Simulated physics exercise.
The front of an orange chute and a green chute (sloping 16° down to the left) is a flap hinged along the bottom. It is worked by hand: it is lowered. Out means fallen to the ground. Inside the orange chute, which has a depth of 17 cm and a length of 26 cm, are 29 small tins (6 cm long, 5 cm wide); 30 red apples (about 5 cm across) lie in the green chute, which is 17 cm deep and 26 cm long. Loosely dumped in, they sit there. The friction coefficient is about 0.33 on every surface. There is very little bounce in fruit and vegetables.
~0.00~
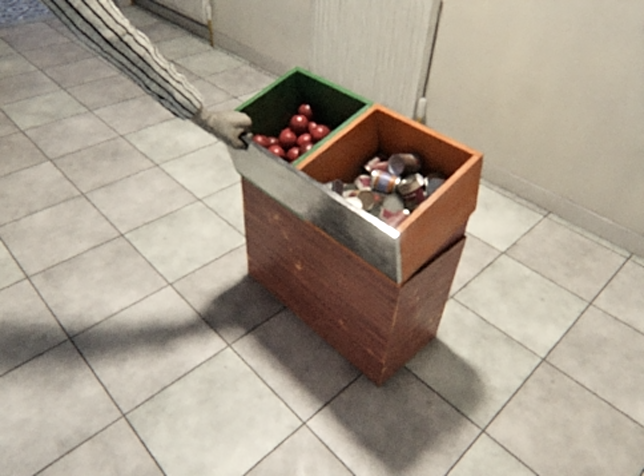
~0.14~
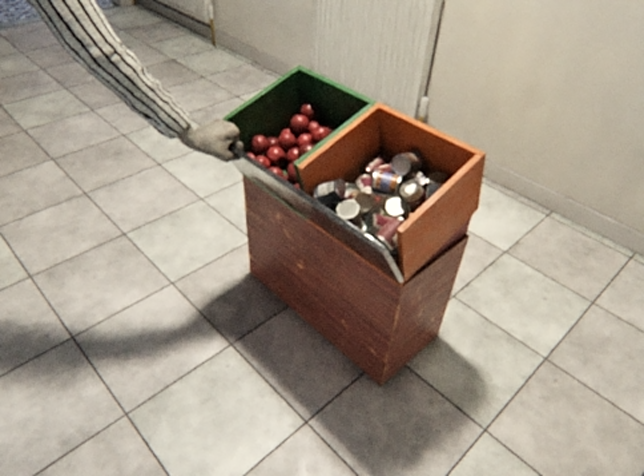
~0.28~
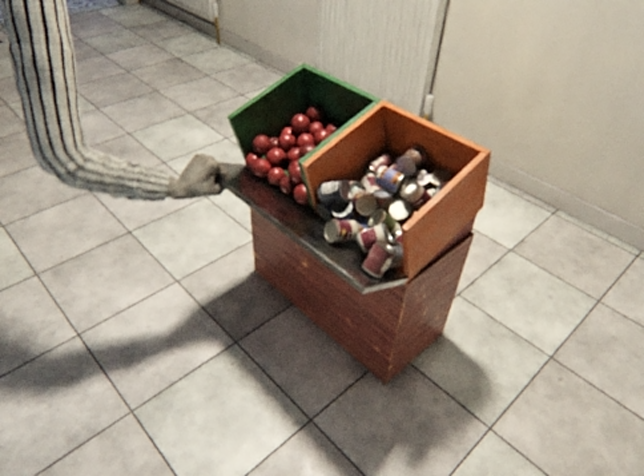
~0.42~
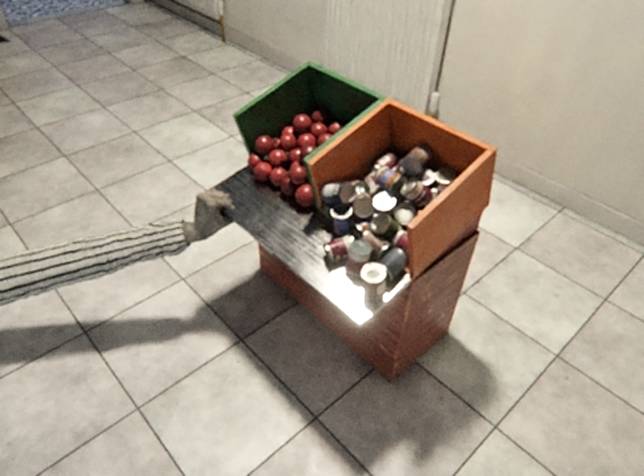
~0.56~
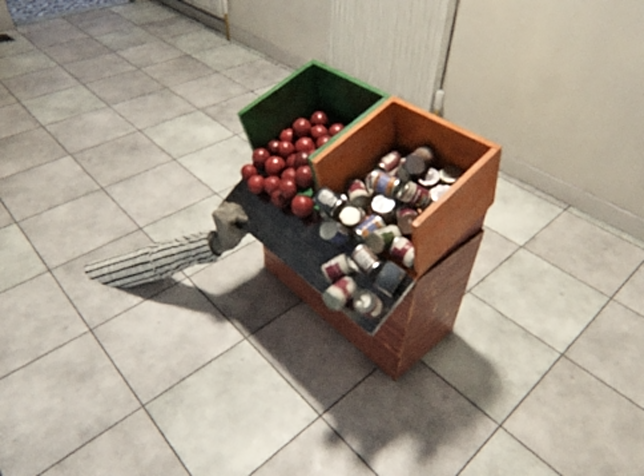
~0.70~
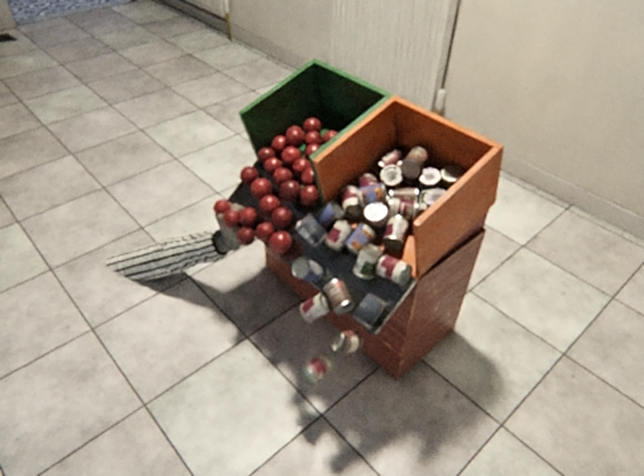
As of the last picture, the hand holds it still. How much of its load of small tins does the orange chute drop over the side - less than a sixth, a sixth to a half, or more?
It drops more than half of them.
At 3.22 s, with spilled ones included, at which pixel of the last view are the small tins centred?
I'd say near (263, 431).
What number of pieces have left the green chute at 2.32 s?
About: Green chute 30.
After 1.10 s, orange chute 17 in, 12 out and green chute 10 in, 20 out.
After 1.61 s, orange chute 6 in, 23 out and green chute 0 in, 30 out.
After 2.32 s, orange chute 5 in, 24 out and green chute 0 in, 30 out.
Final count (at 3.22 s), orange chute 5 in, 24 out and green chute 0 in, 30 out. Asked share, 24 of 29, 83 per cent.
